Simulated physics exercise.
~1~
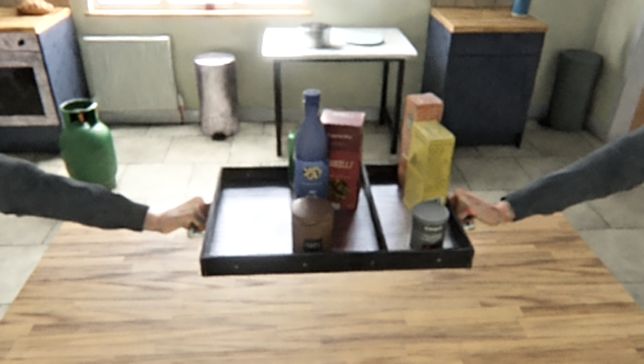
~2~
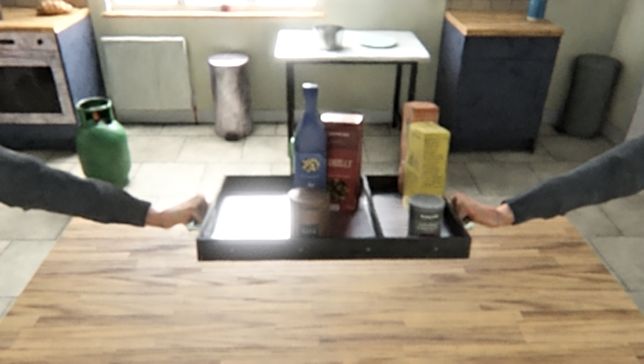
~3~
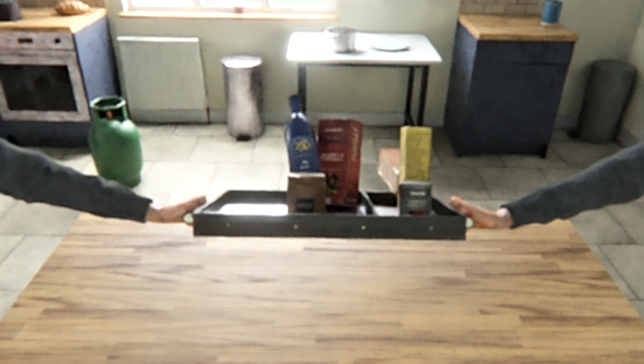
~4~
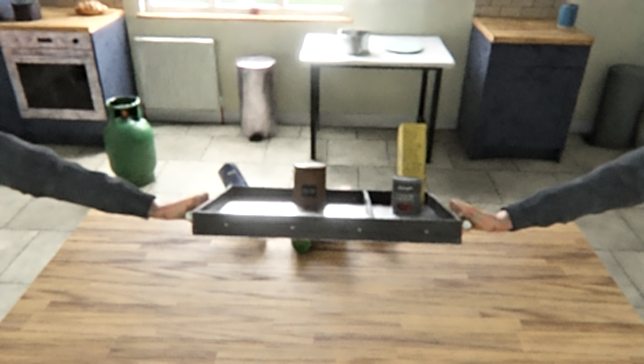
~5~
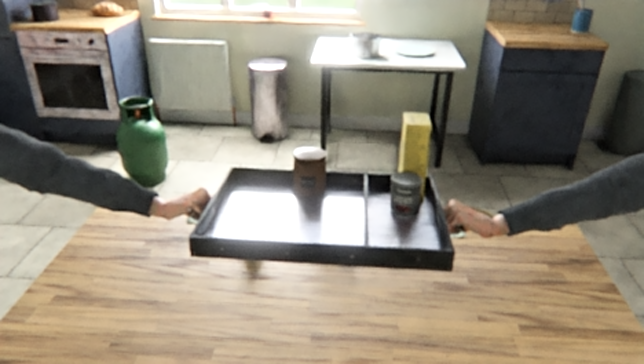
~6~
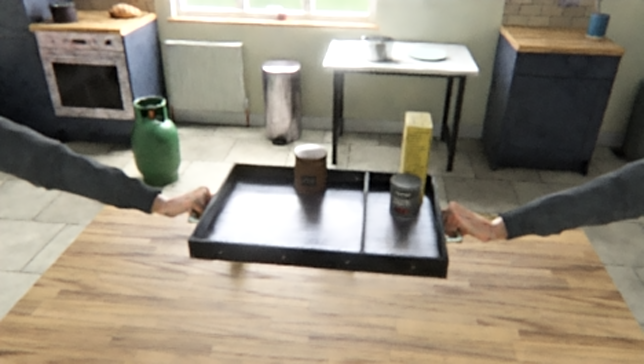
Two hands tipping a black tray away until bottle, can and two cartons fall off, then levelling it with three items standing.
